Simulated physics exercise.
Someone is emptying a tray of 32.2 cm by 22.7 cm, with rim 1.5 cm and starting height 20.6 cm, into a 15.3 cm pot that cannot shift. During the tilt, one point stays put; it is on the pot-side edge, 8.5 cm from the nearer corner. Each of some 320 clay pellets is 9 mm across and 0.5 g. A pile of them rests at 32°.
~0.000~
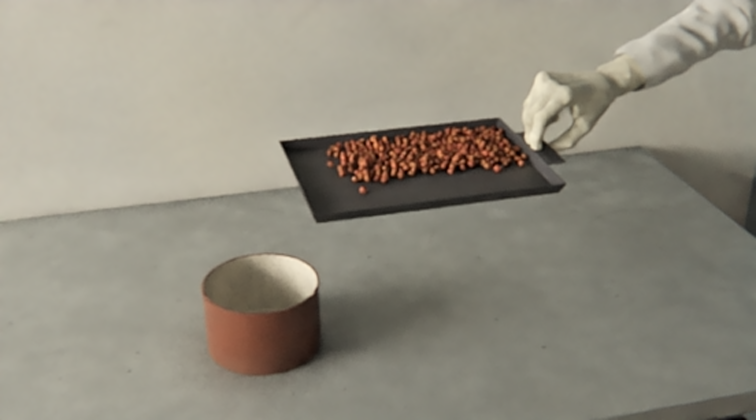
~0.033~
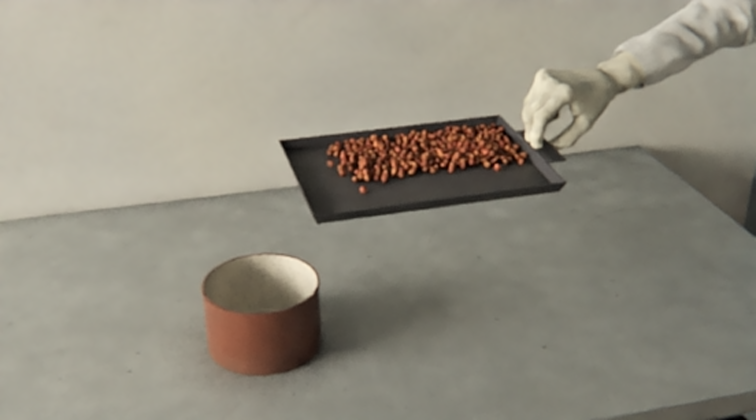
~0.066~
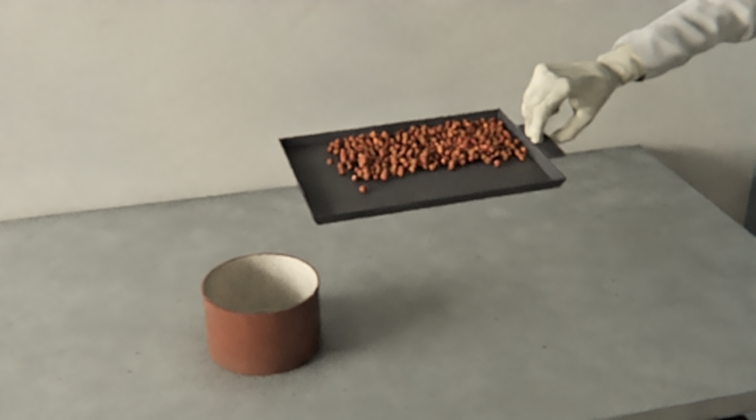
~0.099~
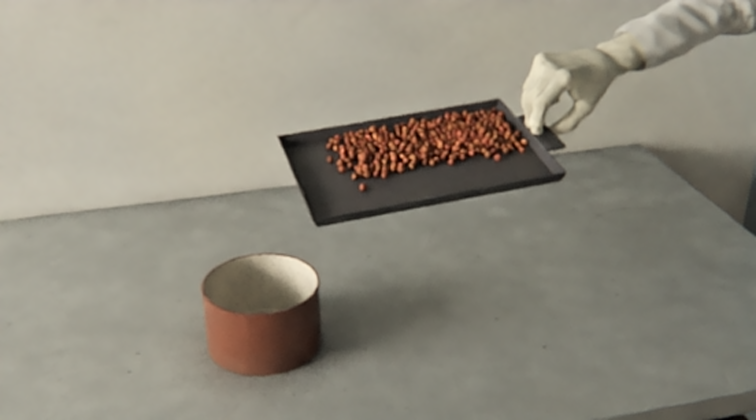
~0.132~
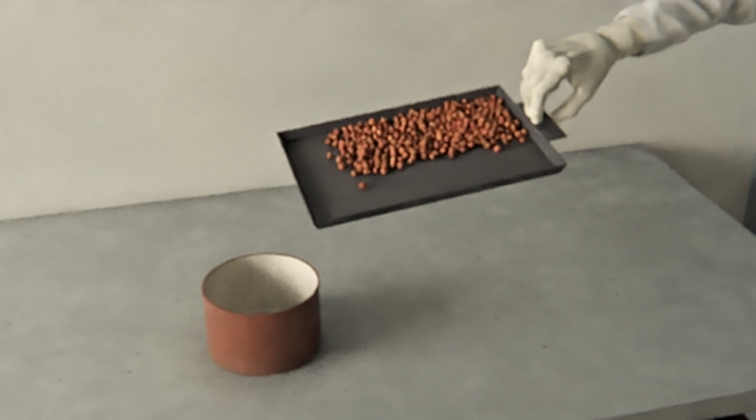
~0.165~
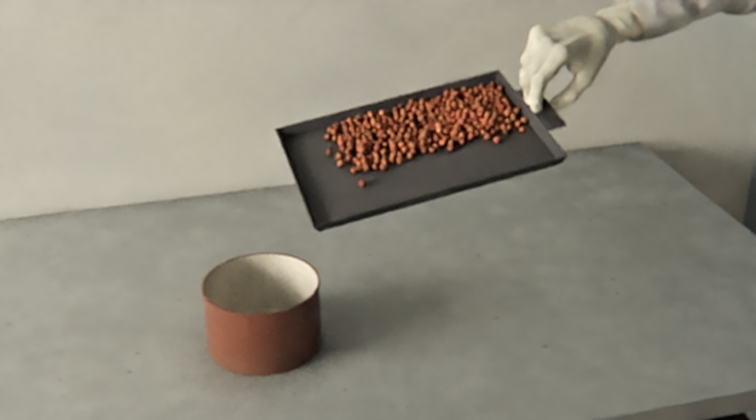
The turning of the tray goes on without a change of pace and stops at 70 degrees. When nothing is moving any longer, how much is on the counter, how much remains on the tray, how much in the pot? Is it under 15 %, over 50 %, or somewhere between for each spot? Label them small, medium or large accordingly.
Counter - large, tray - small, pot - medium.
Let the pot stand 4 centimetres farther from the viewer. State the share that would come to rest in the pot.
Near 5 per cent in that case.
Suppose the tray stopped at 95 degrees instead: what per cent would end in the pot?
In that case some 30 per cent.
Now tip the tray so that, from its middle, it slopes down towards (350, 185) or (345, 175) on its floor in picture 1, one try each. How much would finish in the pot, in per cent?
Near 60 and 20 per cent, in that order.
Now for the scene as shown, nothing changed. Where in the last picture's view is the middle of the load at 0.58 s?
(355, 172) or thereabouts.
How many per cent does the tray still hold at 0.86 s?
Around 10 percent.
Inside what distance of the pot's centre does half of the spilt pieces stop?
About 18 centimetres.
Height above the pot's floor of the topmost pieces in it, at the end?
I'd put it at close to 2.0 centimetres.
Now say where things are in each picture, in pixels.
In the first picture, tray tilt 0 degrees, front corners at (317, 212) and (559, 182); middle of the pieces at (426, 151); pot at (261, 282).
In the second picture, tray tilt 1 degrees, front corners at (317, 213) and (560, 181); middle of the pieces at (426, 150).
In the third picture, tray tilt 2 degrees, front corners at (317, 214) and (560, 177); middle of the pieces at (426, 146).
In the fourth picture, tray tilt 5 degrees, front corners at (317, 217) and (560, 171), lowest corner left front; middle of the pieces at (426, 140).
In the fifth picture, tray tilt 9 degrees, front corners at (317, 219) and (560, 163), lowest corner left front; middle of the pieces at (425, 132).
In the sixth picture, tray tilt 12 degrees, front corners at (317, 222) and (560, 154), lowest corner left front; middle of the pieces at (424, 123); pot at (261, 282). The tray's pace is about 120 degrees a second.
After 0.41 s, tilt 41 degrees; the tray holds 100 %, the pot 0 %.
After 0.58 s, tilt 61 degrees; the tray holds 100 %, the pot 0 %.
After 0.86 s, tilt 70 degrees; the tray holds 10 %, the pot 25 %.
At rest (1.8 s), counter 70 %, tray 5 %, pot 25 %.
